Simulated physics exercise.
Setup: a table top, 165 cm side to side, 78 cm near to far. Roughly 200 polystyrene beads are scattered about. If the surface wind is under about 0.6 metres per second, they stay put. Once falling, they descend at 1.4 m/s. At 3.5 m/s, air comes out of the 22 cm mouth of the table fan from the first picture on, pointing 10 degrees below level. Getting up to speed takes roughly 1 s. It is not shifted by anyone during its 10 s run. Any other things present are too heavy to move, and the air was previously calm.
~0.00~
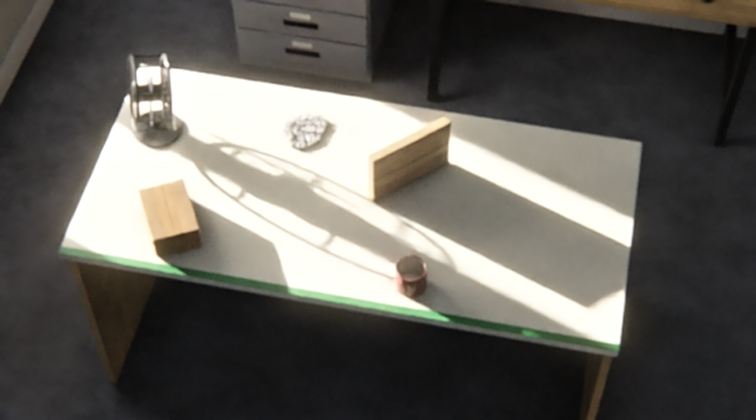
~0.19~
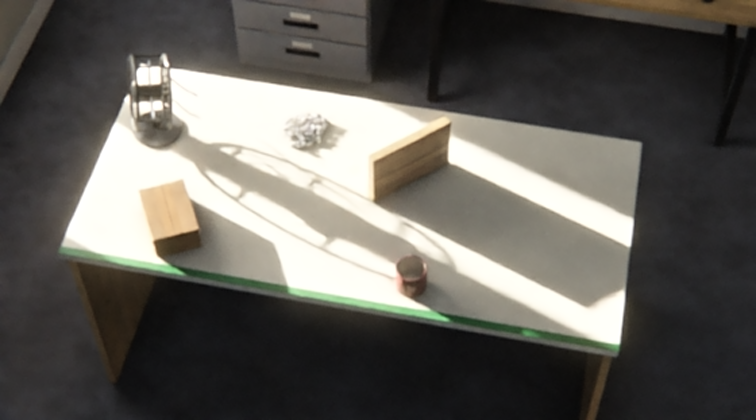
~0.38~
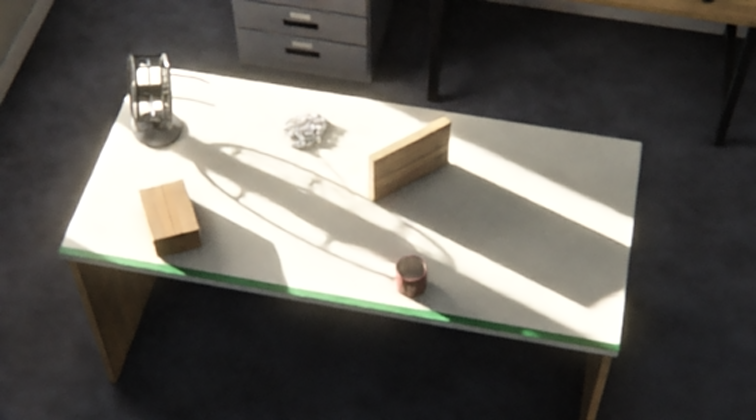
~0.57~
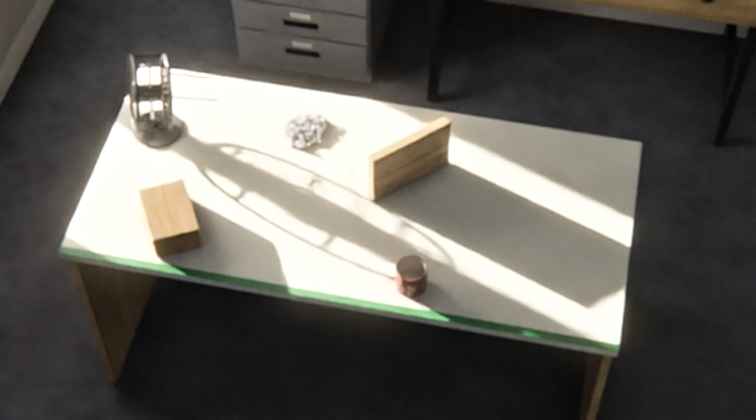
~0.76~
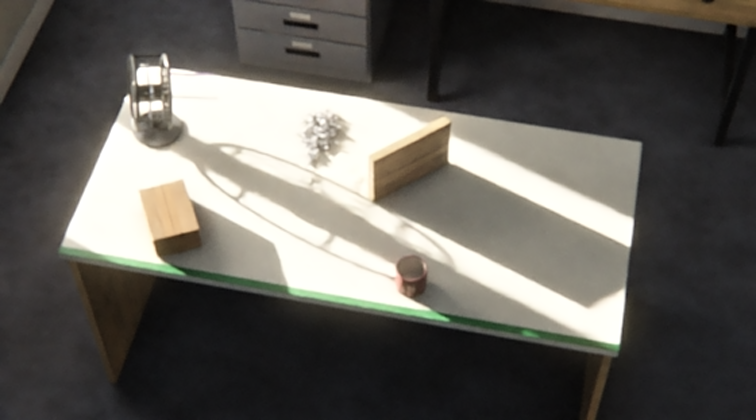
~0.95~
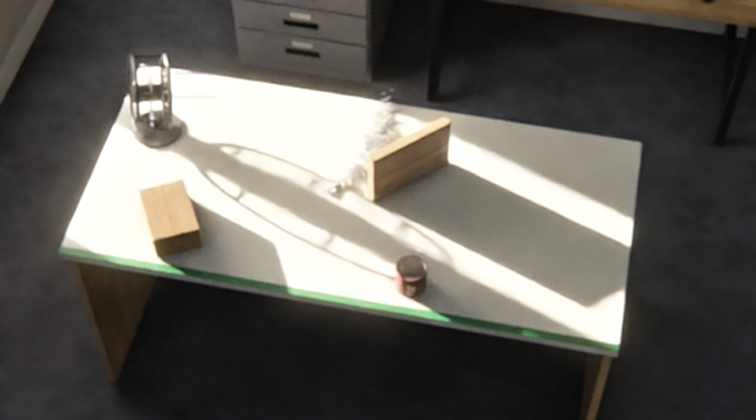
On a white table top, a small pile of pale beads sits still beside a fan, then scatters rightward around an upright board.
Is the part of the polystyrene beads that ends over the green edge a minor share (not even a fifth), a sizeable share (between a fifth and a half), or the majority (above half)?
Below one fifth.
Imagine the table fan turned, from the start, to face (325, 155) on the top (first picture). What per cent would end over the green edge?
Aimed like that, I'd expect around 0 in a hundred.
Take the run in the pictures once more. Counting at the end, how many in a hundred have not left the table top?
About 50 percent of them remain.
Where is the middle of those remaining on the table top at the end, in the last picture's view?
Look near pixel (386, 182) of the last view.
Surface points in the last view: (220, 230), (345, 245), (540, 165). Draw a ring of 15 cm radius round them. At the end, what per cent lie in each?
Estimates in listed order: 0 %; 15 %; 10 %.
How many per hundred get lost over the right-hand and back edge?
Roughly 20 per cent at the right-hand edge and 30 per cent at the back edge.
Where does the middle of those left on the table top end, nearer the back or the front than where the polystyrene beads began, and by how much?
It drifted toward the front side, roughly 15 cm.
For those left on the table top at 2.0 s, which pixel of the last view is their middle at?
About (398, 176).
After 2.0 s the count stands so, 0 % are over the green edge; the middle of those still in play is near (398, 176).
After 3.2 s the count stands so, 0 % are over the green edge; the middle of those still in play is near (398, 176).
After 5.5 s the count stands so, 0 % are over the green edge; the middle of those still in play is near (398, 176).
After 10.0 s, at the end, 0 % are over the green edge; the middle of those still in play is near (386, 182).
